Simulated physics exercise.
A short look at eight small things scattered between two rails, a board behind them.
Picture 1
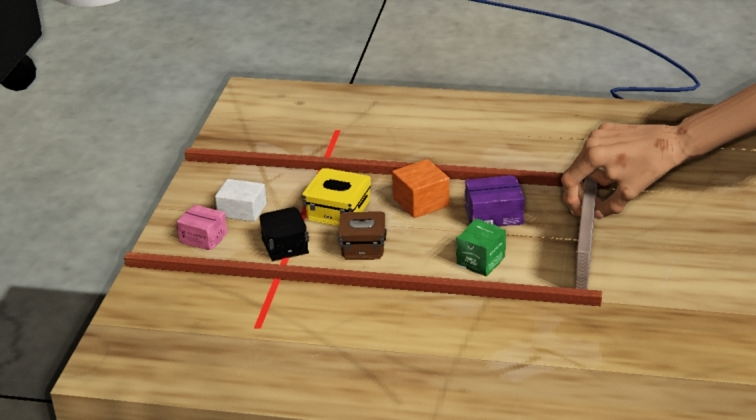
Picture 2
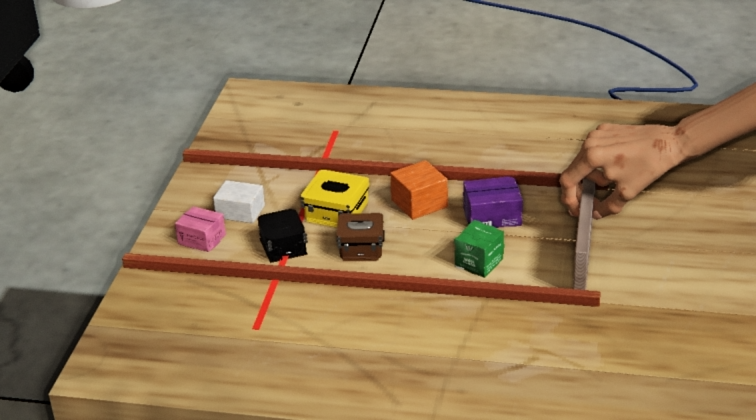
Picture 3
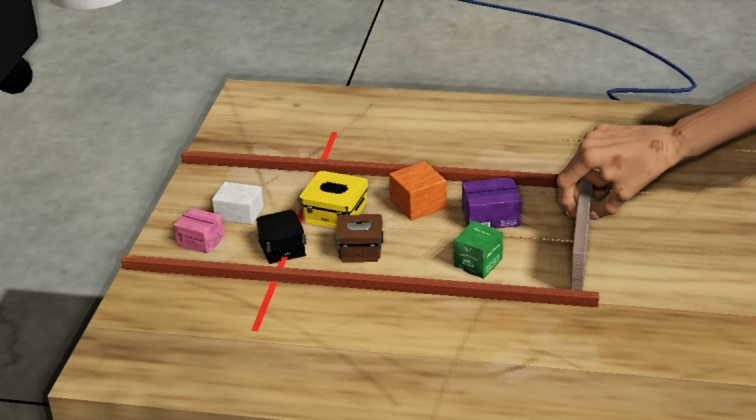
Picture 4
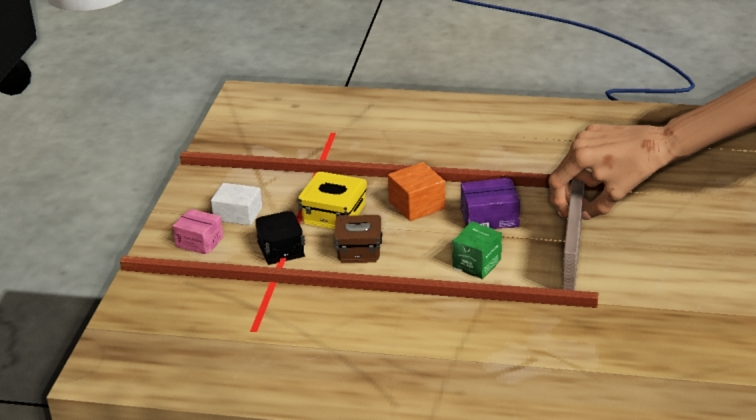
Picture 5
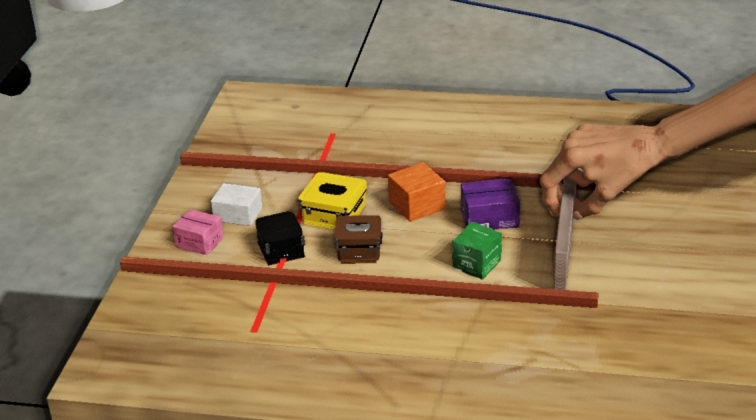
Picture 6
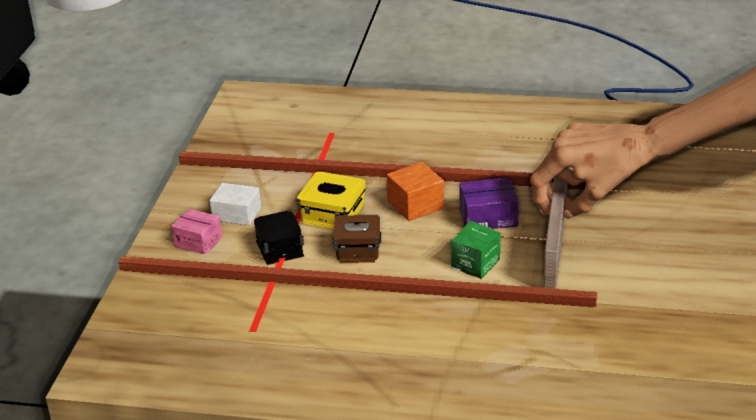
In the video, eight small colored boxes and cases sit scattered between two reddish rails on a wooden table, some near a red line, while a hand at the right slides an upright board slightly left toward them.
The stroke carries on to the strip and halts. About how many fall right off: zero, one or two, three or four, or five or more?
In the end the number that fall off is zero.
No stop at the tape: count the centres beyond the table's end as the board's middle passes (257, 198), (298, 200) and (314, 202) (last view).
Place by place, 2, 0 and 0.
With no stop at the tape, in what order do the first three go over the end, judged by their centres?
In order: The pink box, the white block, the black case.
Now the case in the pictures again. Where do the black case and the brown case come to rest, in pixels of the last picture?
The black case stops around (187, 237); the brown case around (231, 231).
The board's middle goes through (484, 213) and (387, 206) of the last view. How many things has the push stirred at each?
The counts are 3 and 7.
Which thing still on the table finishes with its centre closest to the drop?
The pink box.
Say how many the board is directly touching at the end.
That makes 2.
Soon after, none off yet; pink box at rest near (197, 231); white block at rest near (236, 204); black case at rest near (279, 238).
After that, none off yet; pink box moving near (194, 234); white block displaced about its own width near (198, 213); black case displaced about its own width near (232, 236).
In the end, the number that fall off is zero.
